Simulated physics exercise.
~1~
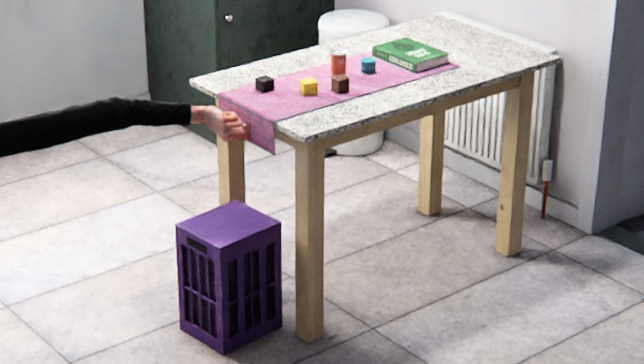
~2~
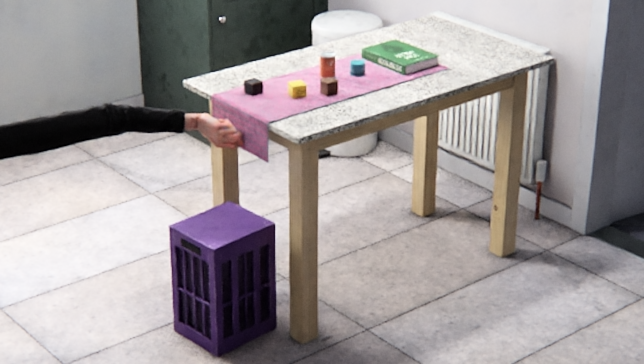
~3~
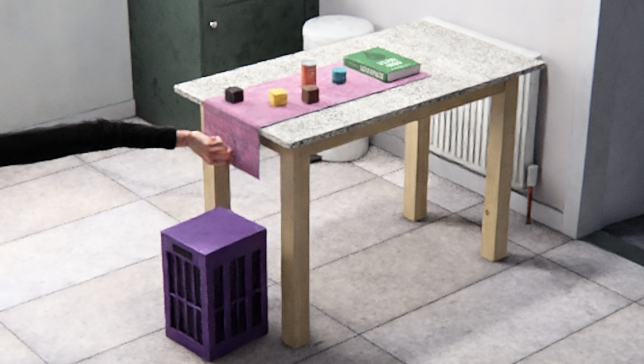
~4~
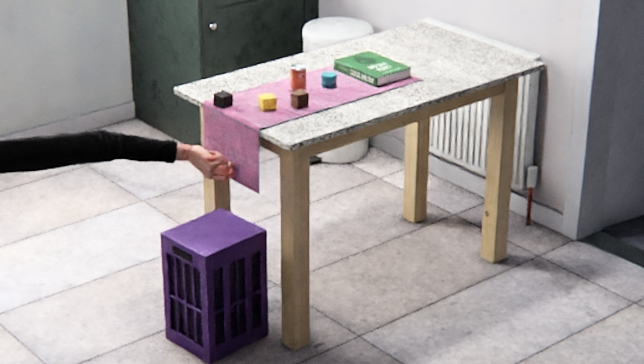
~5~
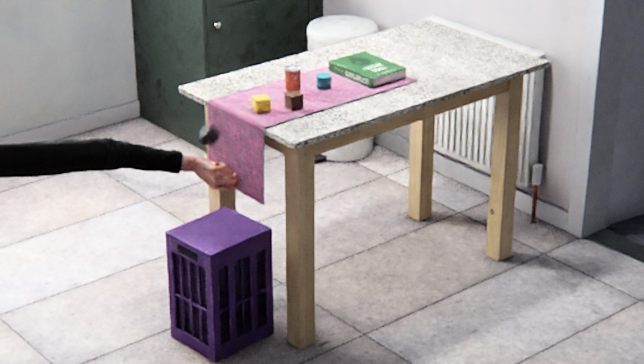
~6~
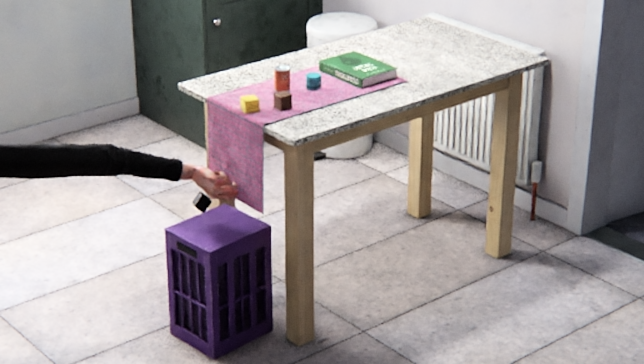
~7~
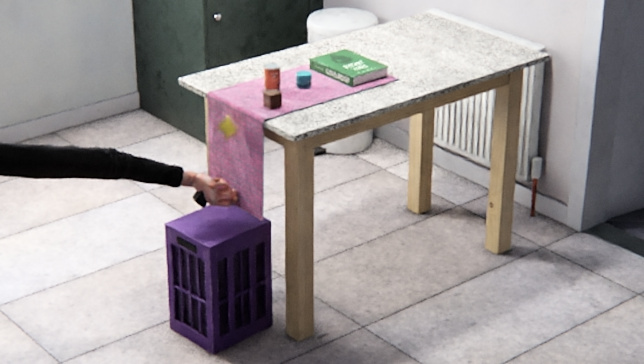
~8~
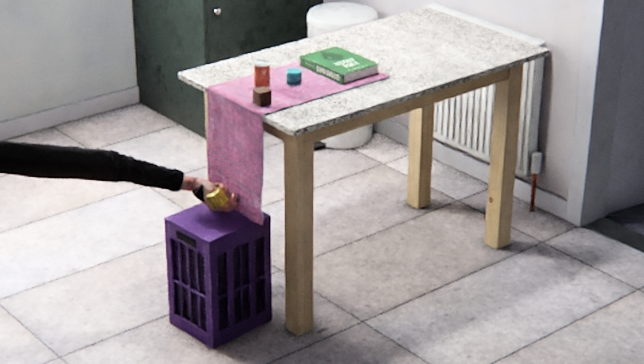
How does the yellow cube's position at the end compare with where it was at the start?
At the start the yellow cube sat on the pink runner on top of the table. By the end it was off the table's left end, down by the hand just above the purple crate.
In a tiled room, a hand pulled a pink runner down over a table's end towards a purple crate, and the black cube went over the edge, then the yellow one, while the brown cube, orange can and green book stayed up.
